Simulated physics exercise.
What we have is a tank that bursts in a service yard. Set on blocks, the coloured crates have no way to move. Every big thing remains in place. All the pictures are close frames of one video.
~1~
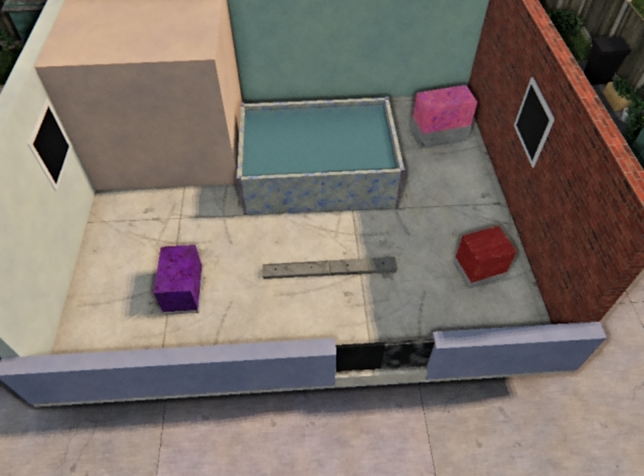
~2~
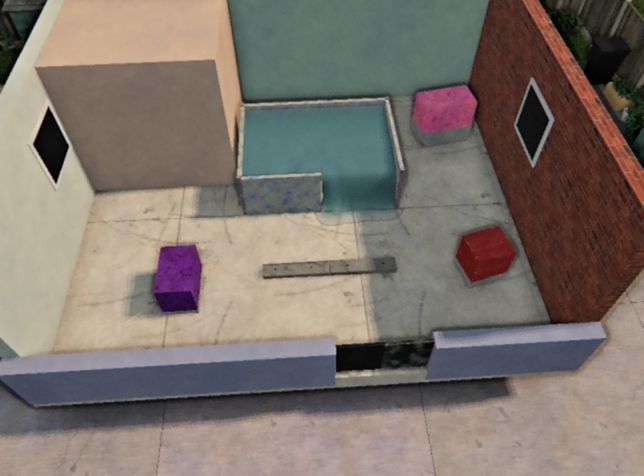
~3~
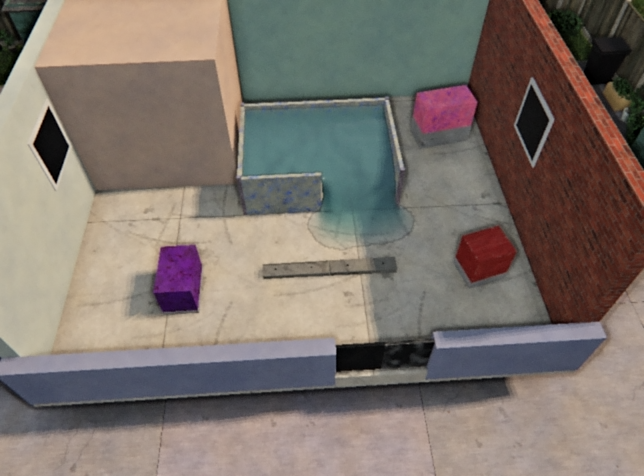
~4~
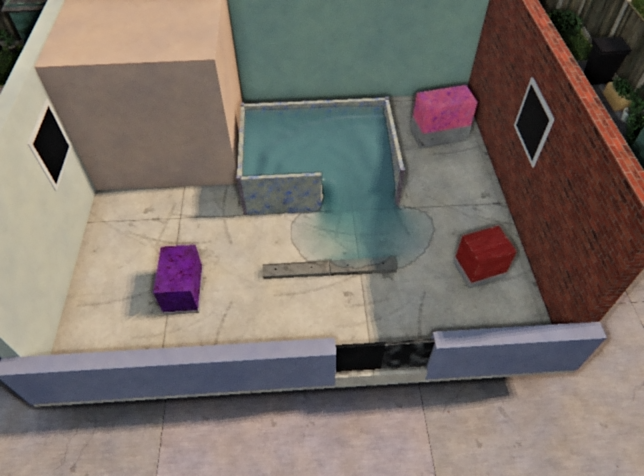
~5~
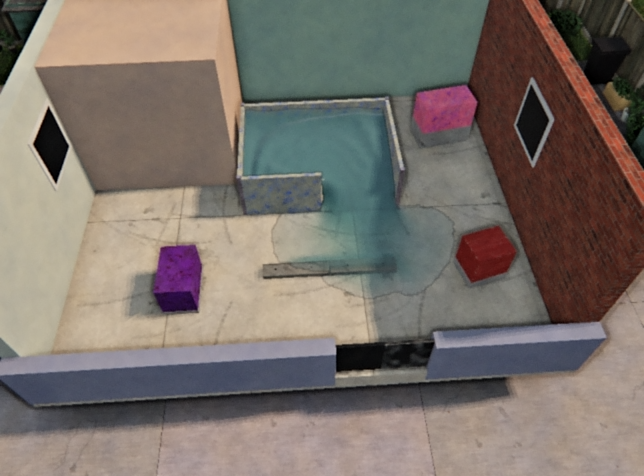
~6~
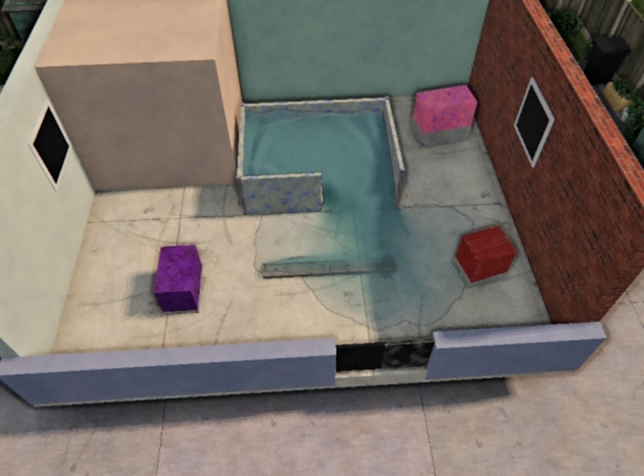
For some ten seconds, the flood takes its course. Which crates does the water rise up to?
The purple crate is hit; the pink crate is spared; the red crate is hit.
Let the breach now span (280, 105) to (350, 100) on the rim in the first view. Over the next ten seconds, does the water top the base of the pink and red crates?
Result: Pink crate reached, red crate reached.
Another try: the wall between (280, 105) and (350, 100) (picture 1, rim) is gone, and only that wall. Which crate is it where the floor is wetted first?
It's the one in pink.
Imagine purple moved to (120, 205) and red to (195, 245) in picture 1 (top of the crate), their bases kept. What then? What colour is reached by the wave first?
Red-painted one.
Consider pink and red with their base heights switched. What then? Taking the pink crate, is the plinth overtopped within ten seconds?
With the swap, the pink crate is flooded.
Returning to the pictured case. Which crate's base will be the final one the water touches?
Note: The crate marked pink.
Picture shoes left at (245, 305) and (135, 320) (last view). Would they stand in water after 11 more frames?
Taking the two points in turn, the first is waterlogged and the second is spared.
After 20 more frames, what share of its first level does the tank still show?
36 percent or thereabouts.
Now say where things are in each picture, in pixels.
The first frame shows still water in the tank at (318, 139).
In the second frame, water pours out at (359, 197) and has run to (321, 217).
In the third frame, water pours out at (359, 198) and has run to (327, 241).
In the fourth frame, the front is at (318, 262), out from the gap at (359, 199).
In the fifth frame, the front is at (415, 289), out from the gap at (359, 198).
In the sixth frame, water pours out at (359, 198) and has run to (429, 319).
A moment on, water covers 35 % of the floor; the purple crate water round its plinth, the pink crate not reached, the red crate water round its plinth.
Next, water covers 45 % of the floor; the purple crate water round its plinth, the pink crate not reached, the red crate water round its plinth.
Then, water covers 70 % of the floor; the purple crate water round its plinth, the pink crate water round its plinth, the red crate water round its plinth.
Later, water covers 90 % of the floor; the purple crate water round its plinth, the pink crate water round its plinth, the red crate water round its plinth.
In the end, water covers 100 % of the floor; the purple crate was topped, the pink crate stayed above the water, the red crate was topped.
